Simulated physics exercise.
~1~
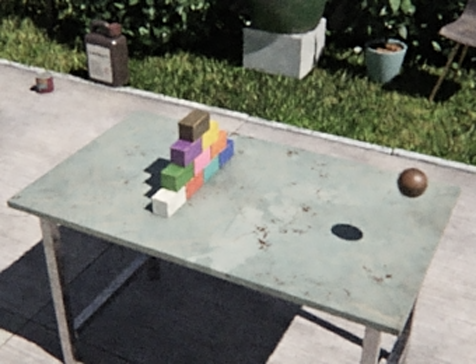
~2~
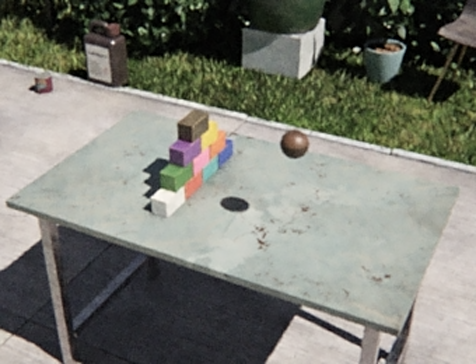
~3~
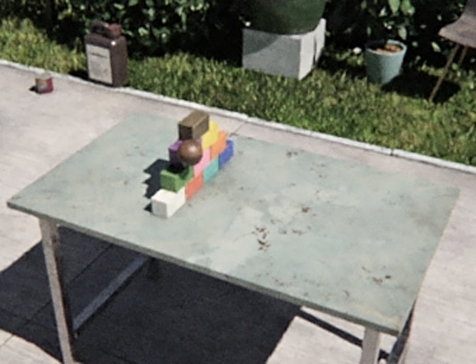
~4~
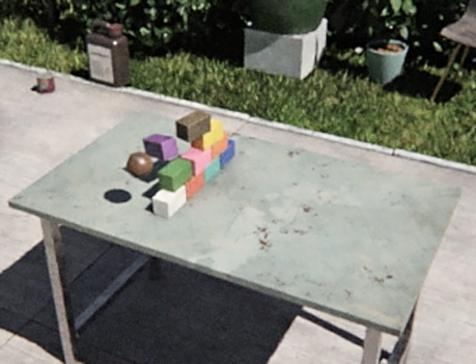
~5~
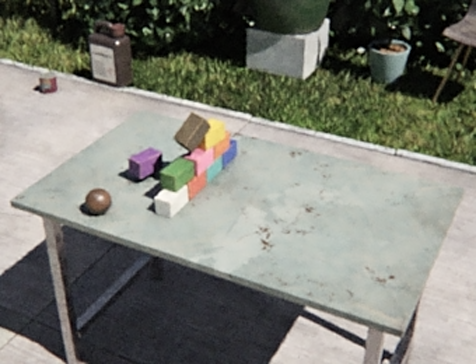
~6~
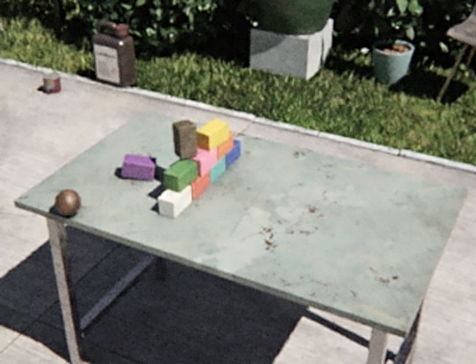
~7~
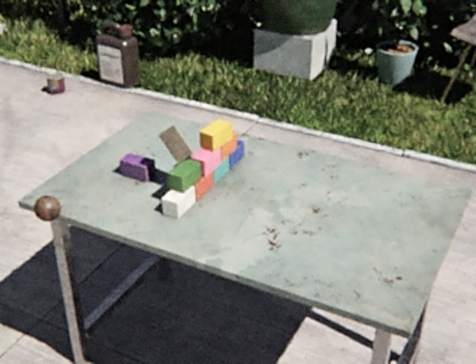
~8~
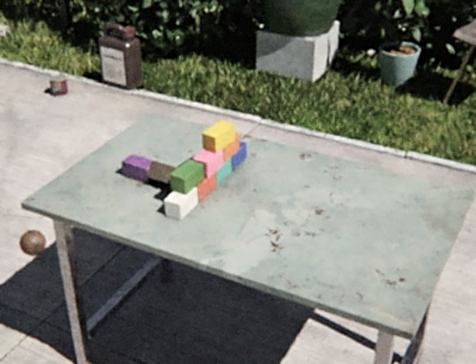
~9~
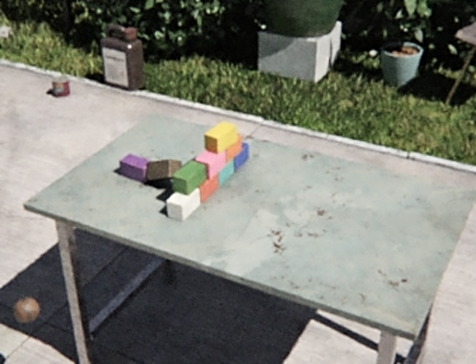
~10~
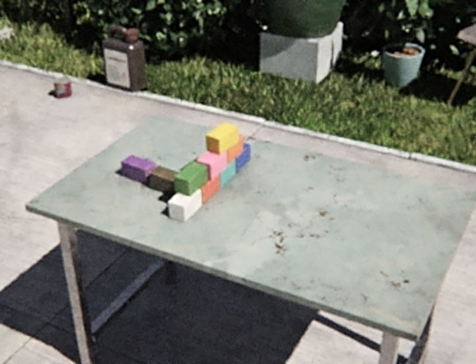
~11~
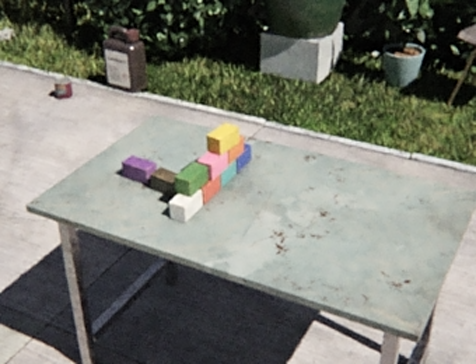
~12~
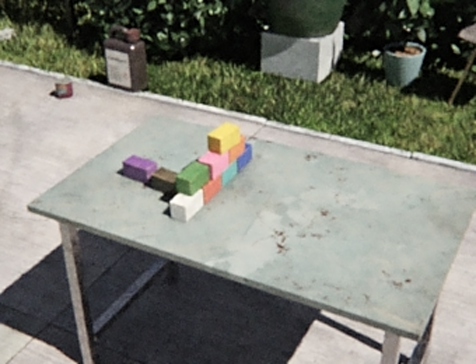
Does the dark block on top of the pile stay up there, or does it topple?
It topples. Once the ball knocks the purple block out to the left, the dark block tips over and tumbles down to the tabletop between the purple and green blocks.
